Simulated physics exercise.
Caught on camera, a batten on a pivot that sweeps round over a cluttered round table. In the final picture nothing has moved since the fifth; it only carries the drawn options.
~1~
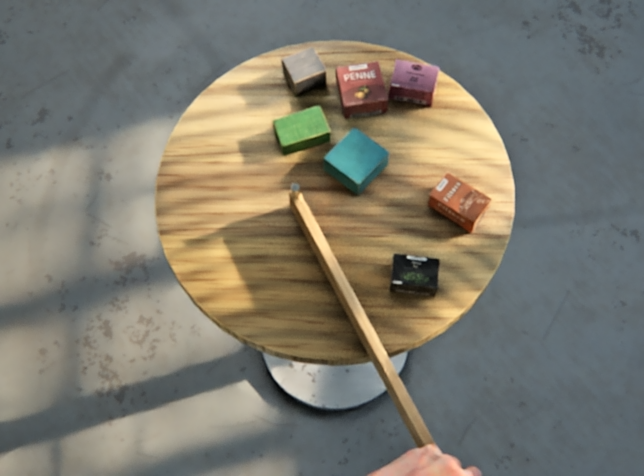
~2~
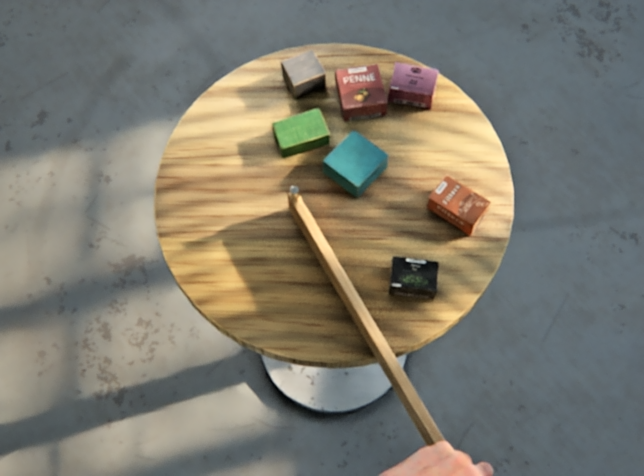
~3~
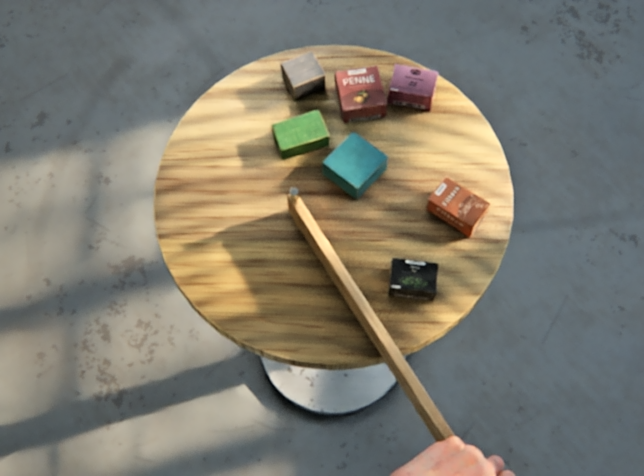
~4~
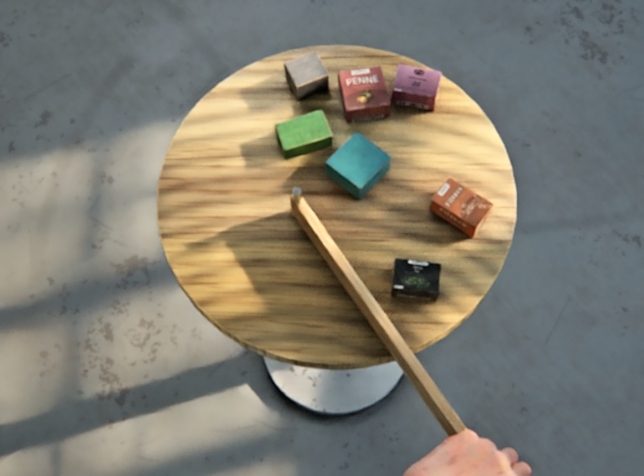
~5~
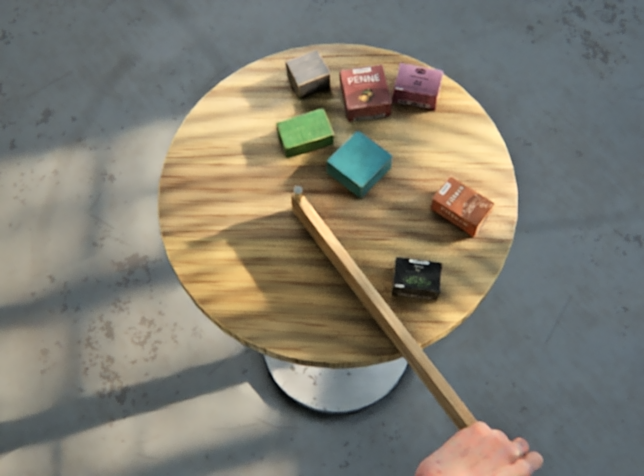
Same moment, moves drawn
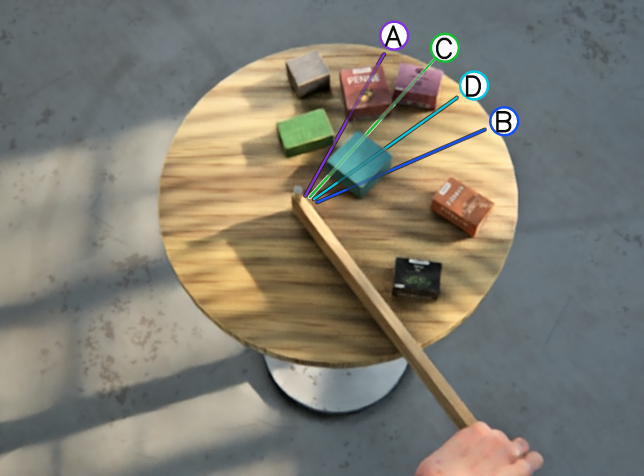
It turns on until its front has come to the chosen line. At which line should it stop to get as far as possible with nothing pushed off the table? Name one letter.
D.
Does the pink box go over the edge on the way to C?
Yes.
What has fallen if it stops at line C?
The pink box.
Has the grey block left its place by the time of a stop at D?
No.
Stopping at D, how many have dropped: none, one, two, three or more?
The count is none.
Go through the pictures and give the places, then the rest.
Turquoise block (356, 161); arm (348, 292); pink box (414, 83), in the first frame.
Arm (351, 293); red packet (361, 93), in the second frame.
Arm (355, 292); black packet (413, 279), in the third frame.
Arm (361, 290); turquoise block (358, 166), in the fourth frame.
Arm (367, 286); orange box (462, 206); red packet (365, 94); green block (305, 133), in the fifth frame.
On the copy, A at (346, 122); B at (403, 165); C at (368, 133); D at (388, 147).
On D. First, arm (408, 235); black packet (446, 239); pink box (418, 87).
Then, arm (410, 175); orange box (455, 132); black packet (435, 163).
Finally, arm (387, 136); pink box (401, 56); orange box (421, 86); nothing has fallen.
By contrast, A drops the pink box; B is safe but short; C drops the pink box.
